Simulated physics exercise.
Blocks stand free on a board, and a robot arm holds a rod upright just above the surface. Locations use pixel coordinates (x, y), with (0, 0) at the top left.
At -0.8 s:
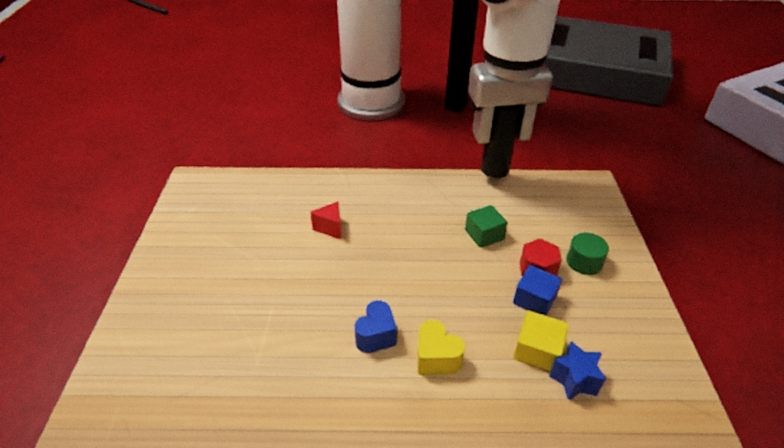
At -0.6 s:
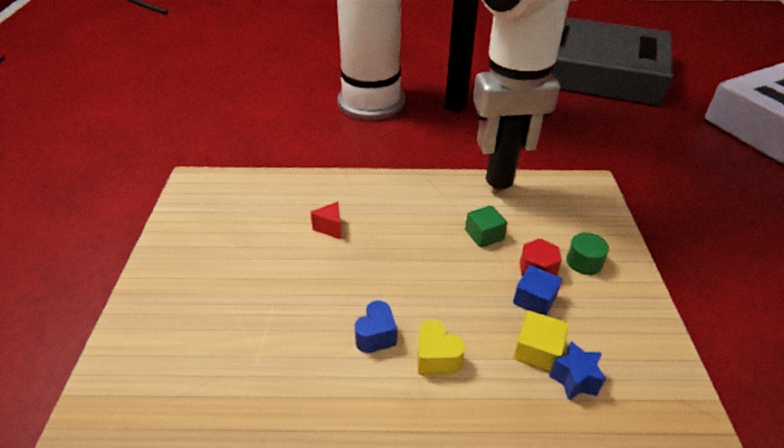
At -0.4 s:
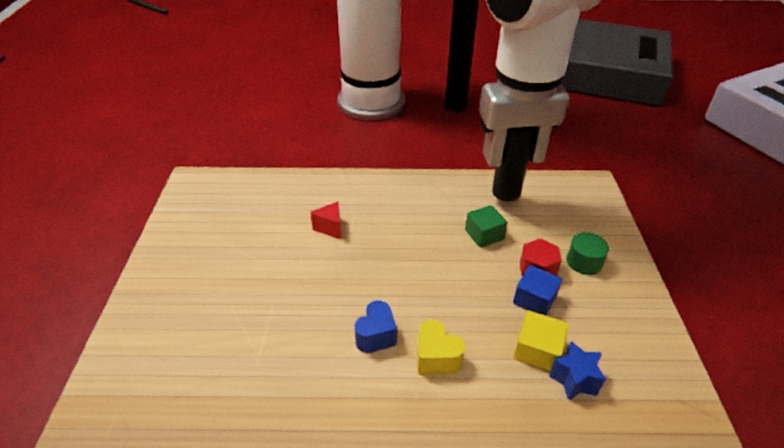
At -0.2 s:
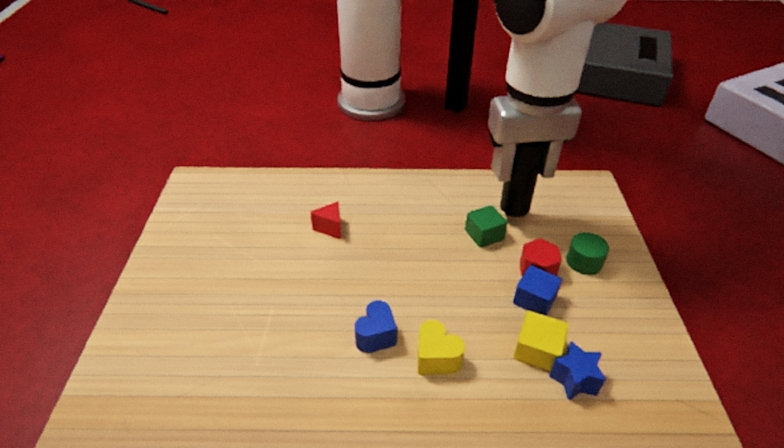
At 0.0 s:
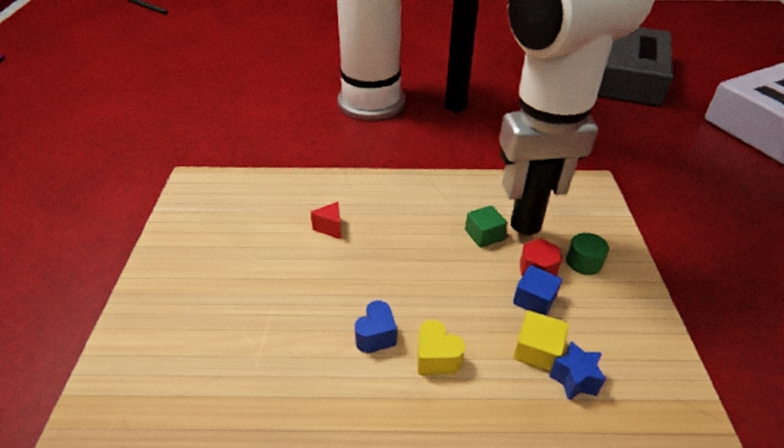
At the start, a robot arm holds a dark rod upright at the far edge of a wooden board scattered with red, green, blue and yellow blocks. The rod then moves steadily nearer and slightly right, passing the green block and ending just behind the red six-sided block, while every block stays still.
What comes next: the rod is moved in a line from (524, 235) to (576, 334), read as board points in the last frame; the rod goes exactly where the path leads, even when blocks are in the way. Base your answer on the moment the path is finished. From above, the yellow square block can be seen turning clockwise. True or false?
That statement is not accurate.
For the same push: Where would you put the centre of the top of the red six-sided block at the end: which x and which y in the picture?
Around (578, 348).
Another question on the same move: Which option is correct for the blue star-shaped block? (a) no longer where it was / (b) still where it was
I choose a.
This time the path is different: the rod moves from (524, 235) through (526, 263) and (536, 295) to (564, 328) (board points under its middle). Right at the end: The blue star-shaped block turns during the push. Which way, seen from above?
Viewed from above, counterclockwise.
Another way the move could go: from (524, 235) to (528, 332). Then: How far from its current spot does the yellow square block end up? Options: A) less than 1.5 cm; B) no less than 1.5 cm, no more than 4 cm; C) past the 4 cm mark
That would be C.
The first path, step by step. One third of the way, rod (543, 255); blue square block (538, 298); red six-sided block (553, 275); yellow square block (543, 335).
Two thirds of the way, rod (561, 288); blue square block (526, 314), turned 40° clockwise; red six-sided block (563, 309), turned 40° clockwise; yellow square block (535, 350), turned 30° anticlockwise; blue star-shaped block (584, 367), turned 20° anticlockwise.
At the end, rod (580, 324); blue square block (524, 315), turned 50° clockwise; red six-sided block (578, 348), turned 55° clockwise; yellow square block (534, 350), turned 30° anticlockwise; blue star-shaped block (589, 383), turned 30° anticlockwise; green cylinder in place.
